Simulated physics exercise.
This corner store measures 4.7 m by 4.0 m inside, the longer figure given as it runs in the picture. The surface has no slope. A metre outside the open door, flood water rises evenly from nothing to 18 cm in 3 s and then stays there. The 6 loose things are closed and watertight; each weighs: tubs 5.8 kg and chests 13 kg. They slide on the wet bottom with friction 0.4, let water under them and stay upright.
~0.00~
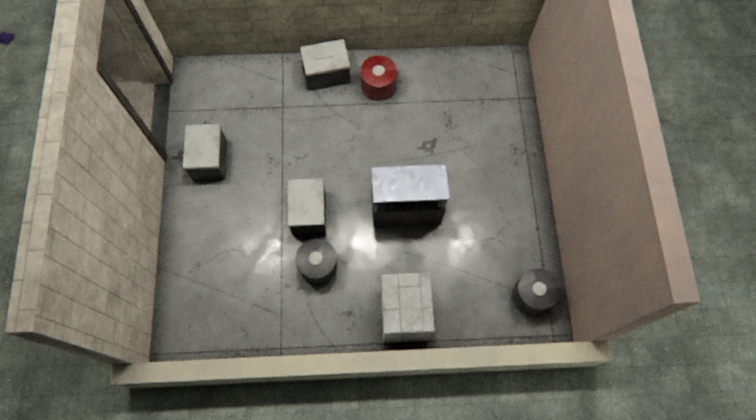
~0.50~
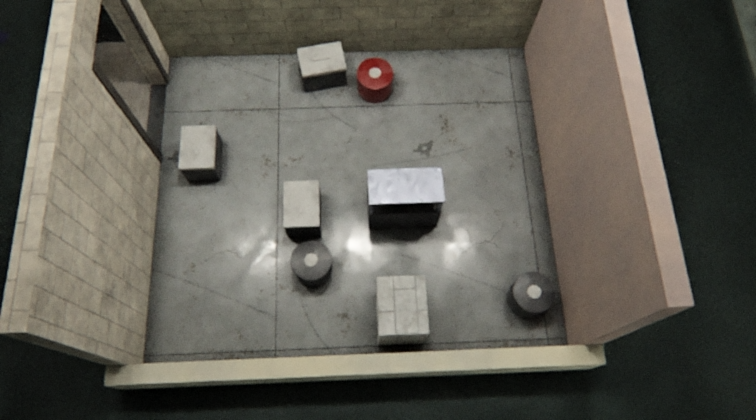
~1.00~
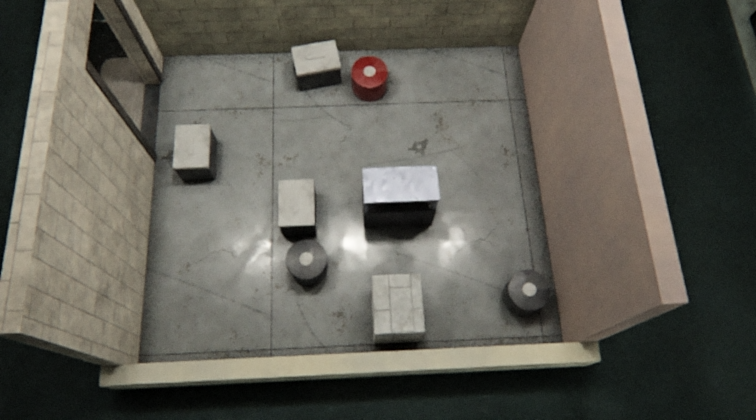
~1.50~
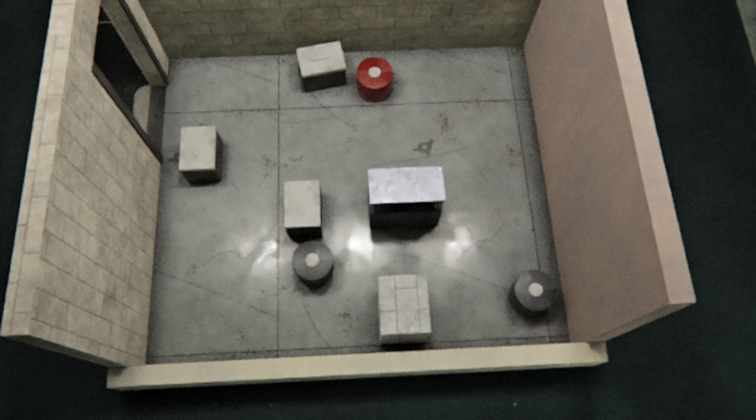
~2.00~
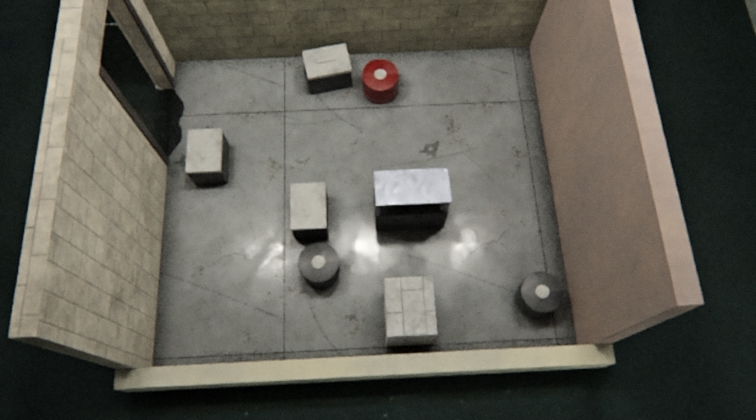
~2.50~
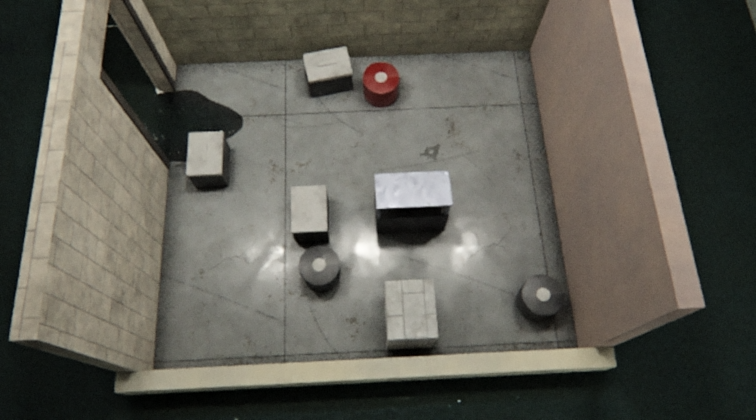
A small walled room with a grey floor, pale brick walls and a pinkish right wall is seen from high above, through its open top. A red tub sits beside a pale chest at the back, with more pale chests, a silvery-topped chest and two grey tubs spread around. The view shifts slightly, the ground outside darkens, and dark water spreads in through the left doorway while the objects stay put.
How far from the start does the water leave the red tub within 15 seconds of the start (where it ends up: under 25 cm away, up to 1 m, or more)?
Red tub gets carried off.
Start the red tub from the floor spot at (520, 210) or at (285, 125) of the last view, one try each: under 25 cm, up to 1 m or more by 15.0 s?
In turn: It travels far; it travels far.
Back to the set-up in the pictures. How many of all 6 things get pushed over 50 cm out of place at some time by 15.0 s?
That makes 5.
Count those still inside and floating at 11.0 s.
I count 3.
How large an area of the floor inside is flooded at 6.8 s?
Roughly 12 m2.
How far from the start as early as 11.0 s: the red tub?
Roughly 200 cm by then.
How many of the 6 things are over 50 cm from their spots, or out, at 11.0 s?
I count 4.
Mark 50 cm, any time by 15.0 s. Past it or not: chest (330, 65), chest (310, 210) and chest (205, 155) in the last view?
In that order: Over, short of it, past it.
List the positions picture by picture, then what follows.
In the first frame, the red tub at (379, 71) rests on the ground; 0.0 m2 under water; 0 of 6 have shifted.
In the second frame, the red tub at (375, 73) rests on the ground; water covers 0.0 m2; 0 of 6 have shifted.
In the third frame, the red tub at (370, 72), on the bottom; 0.0 m2 under water; 0 of 6 have shifted.
In the fourth frame, the red tub at (375, 72) rests on the ground; water covers 0.0 m2; 0 of 6 have shifted.
In the fifth frame, the red tub at (380, 74), on the bottom; 0.1 m2 under water; 0 of 6 have shifted.
In the sixth frame, the red tub at (381, 78) rests on the ground; water covers 0.6 m2; 0 of 6 have shifted.
After 3.5 s the red tub is near (381, 78), 0.0 m from its start, aground; 0 afloat.
After 6.8 s the red tub is near (490, 79), 1.3 m from its start, aground; 0 afloat.
After 11.0 s the red tub is near (534, 126), 1.9 m from its start, afloat; 3 afloat.
After 15.0 s the red tub is near (484, 316), 3.2 m from its start, afloat; 4 afloat.
